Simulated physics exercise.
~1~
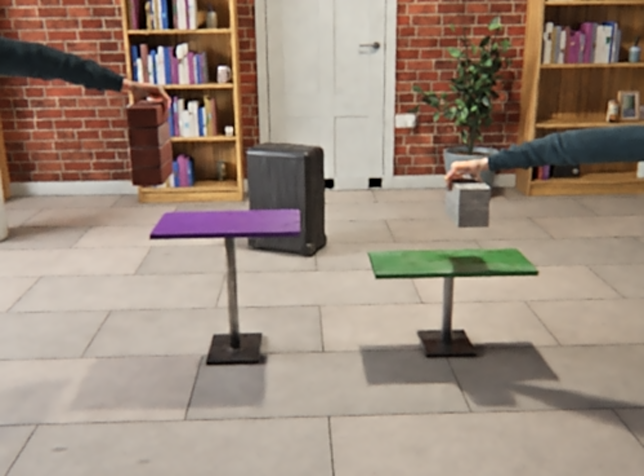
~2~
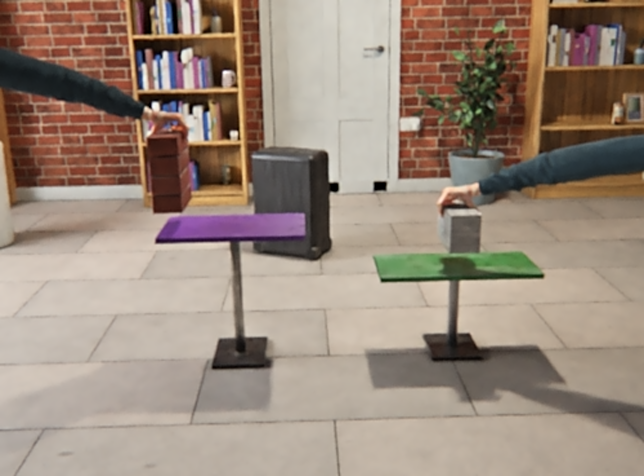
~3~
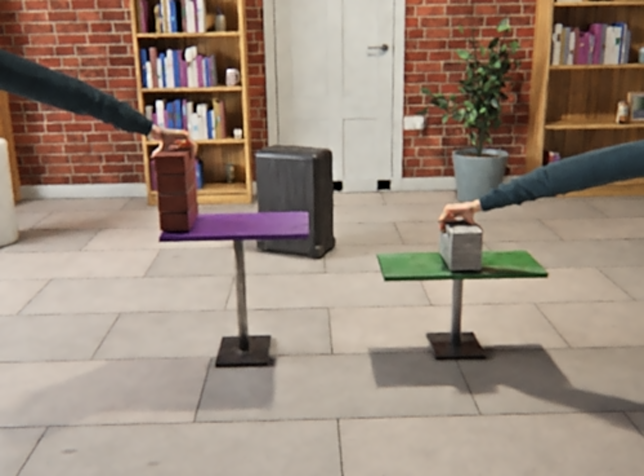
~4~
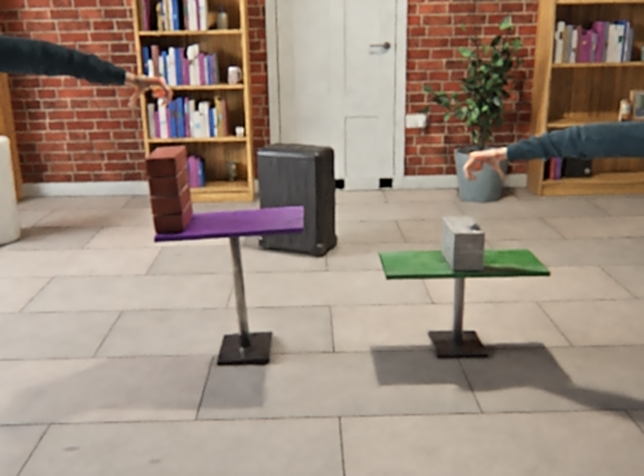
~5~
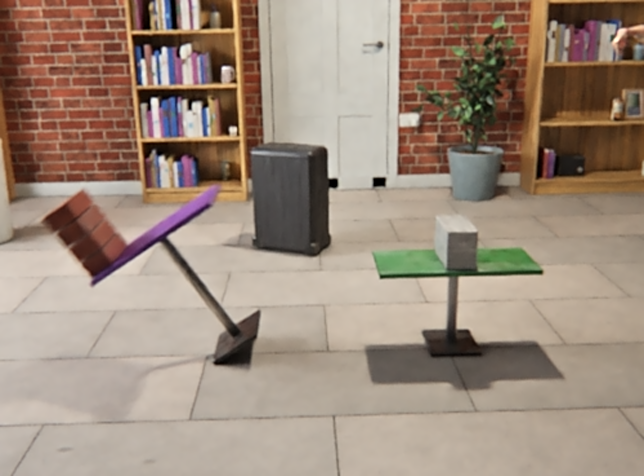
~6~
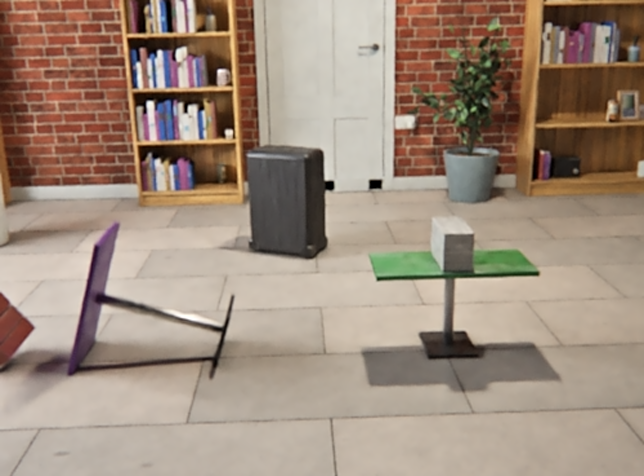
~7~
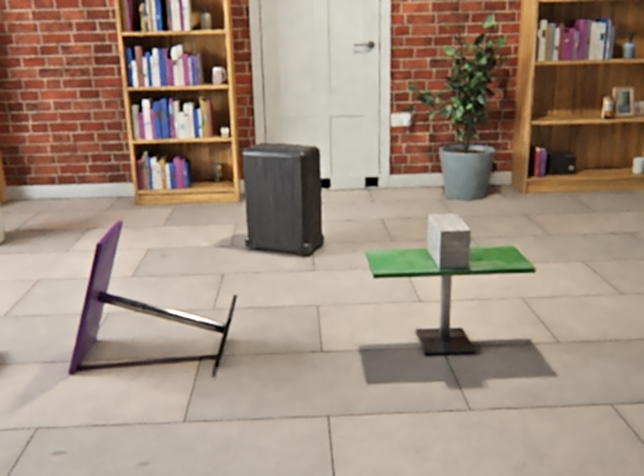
A stack of reddish bricks, held by a hand from the left, moves down toward the left end of a purple-topped stand, while another hand lowers a grey block toward a green-topped stand on the right. Both loads touch down, and the hands let go and draw back. The purple stand tips to the left, and the bricks slide off its lowered end. It topples onto the floor, its top standing on edge, as the bricks drop out of view at the left. The green stand stays upright with the block resting on top.
